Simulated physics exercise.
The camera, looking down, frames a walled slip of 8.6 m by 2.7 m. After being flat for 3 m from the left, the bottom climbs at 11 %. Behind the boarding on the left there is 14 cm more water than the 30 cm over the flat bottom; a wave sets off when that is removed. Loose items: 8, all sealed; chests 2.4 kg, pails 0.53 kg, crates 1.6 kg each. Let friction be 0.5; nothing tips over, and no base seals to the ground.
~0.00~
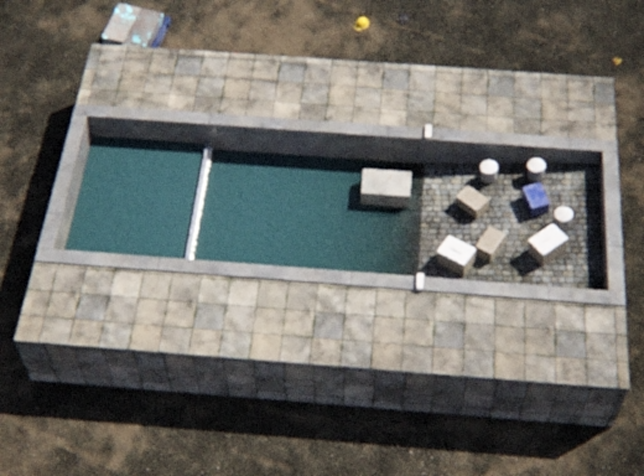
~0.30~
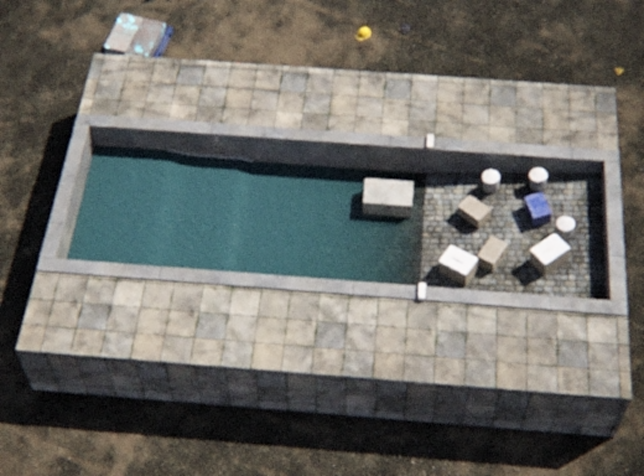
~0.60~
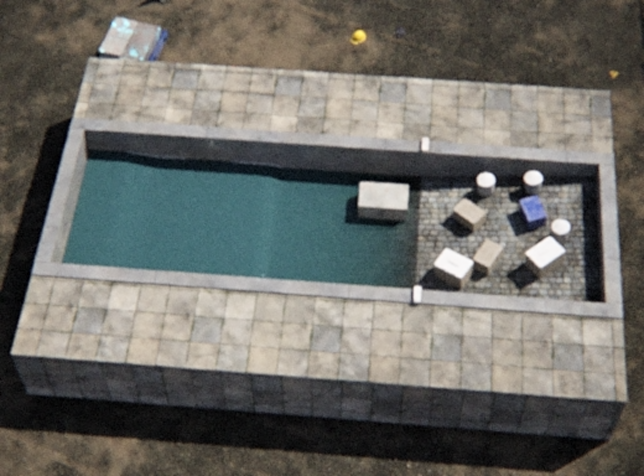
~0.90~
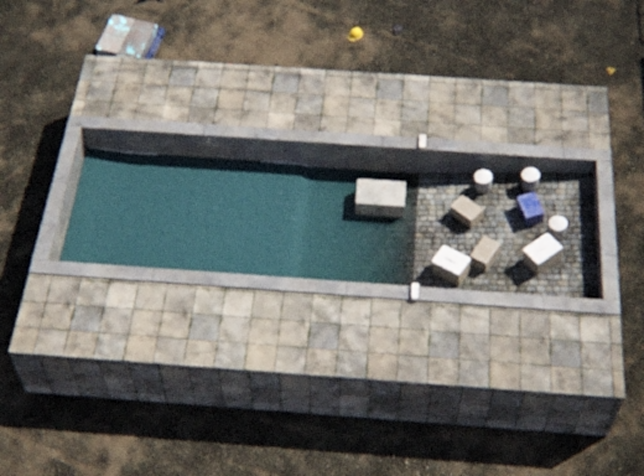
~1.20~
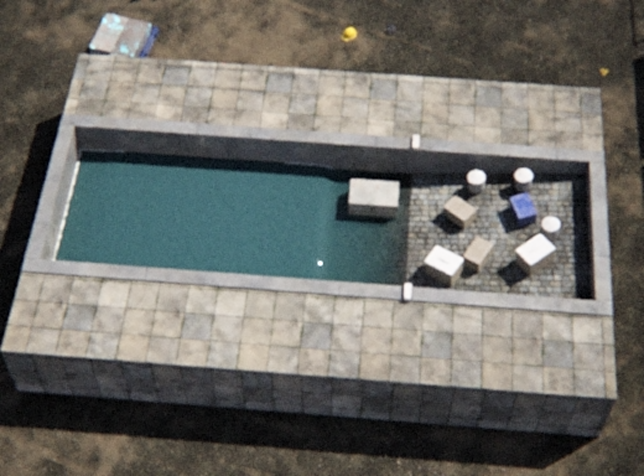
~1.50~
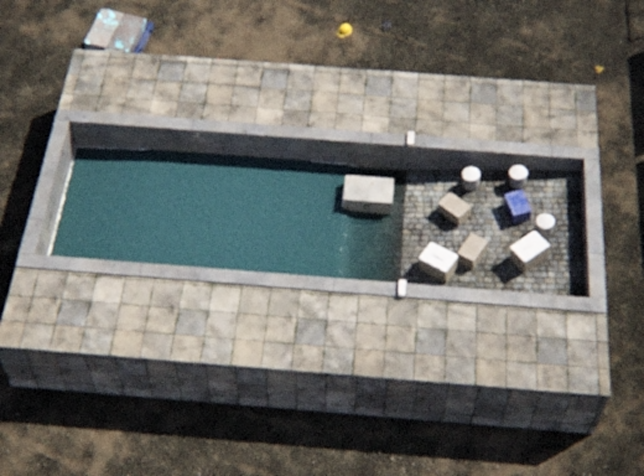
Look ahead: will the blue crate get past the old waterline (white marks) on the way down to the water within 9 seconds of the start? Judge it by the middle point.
Looks like it does not reach the old waterline.
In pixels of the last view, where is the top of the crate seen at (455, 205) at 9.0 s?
Roughly at (402, 192).
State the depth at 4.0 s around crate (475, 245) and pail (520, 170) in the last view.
Depth approx. 3 cm / 0 cm.
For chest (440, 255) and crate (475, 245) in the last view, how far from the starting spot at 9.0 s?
Net displacement, in order: 250 cm; 250 cm.
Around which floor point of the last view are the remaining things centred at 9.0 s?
The centre sits near (429, 225).
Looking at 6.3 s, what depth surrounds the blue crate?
About 0 cm.
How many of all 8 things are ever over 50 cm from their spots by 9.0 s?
By my tally, 4.
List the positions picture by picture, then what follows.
In the first picture, the blue crate at (538, 195) rests on the ground; 14.7 m2 under water; 0 of 8 have shifted.
In the second picture, the blue crate at (540, 205), on the bottom; 14.7 m2 under water; 0 of 8 have shifted.
In the third picture, the blue crate at (535, 208), on the bottom; 14.7 m2 under water; 0 of 8 have shifted.
In the fourth picture, the blue crate at (532, 205), on the bottom; water covers 14.7 m2; 0 of 8 have shifted.
In the fifth picture, the blue crate at (525, 206) rests on the ground; 14.7 m2 under water; 0 of 8 have shifted.
In the sixth picture, the blue crate at (520, 203), on the bottom; water covers 14.7 m2; 0 of 8 have shifted.
After 2.1 s the blue crate is near (520, 203), 0.0 m from its start, aground; 0 of 8 are over the mark; 0 afloat.
After 4.0 s the blue crate is near (520, 203), 0.0 m from its start, aground; 0 of 8 are over the mark; 3 afloat.
After 6.3 s the blue crate is near (520, 203), 0.0 m from its start, aground; 2 of 8 are over the mark; 4 afloat.
After 9.0 s the blue crate is near (520, 203), 0.0 m from its start, aground; 4 of 8 are over the mark; 4 afloat.
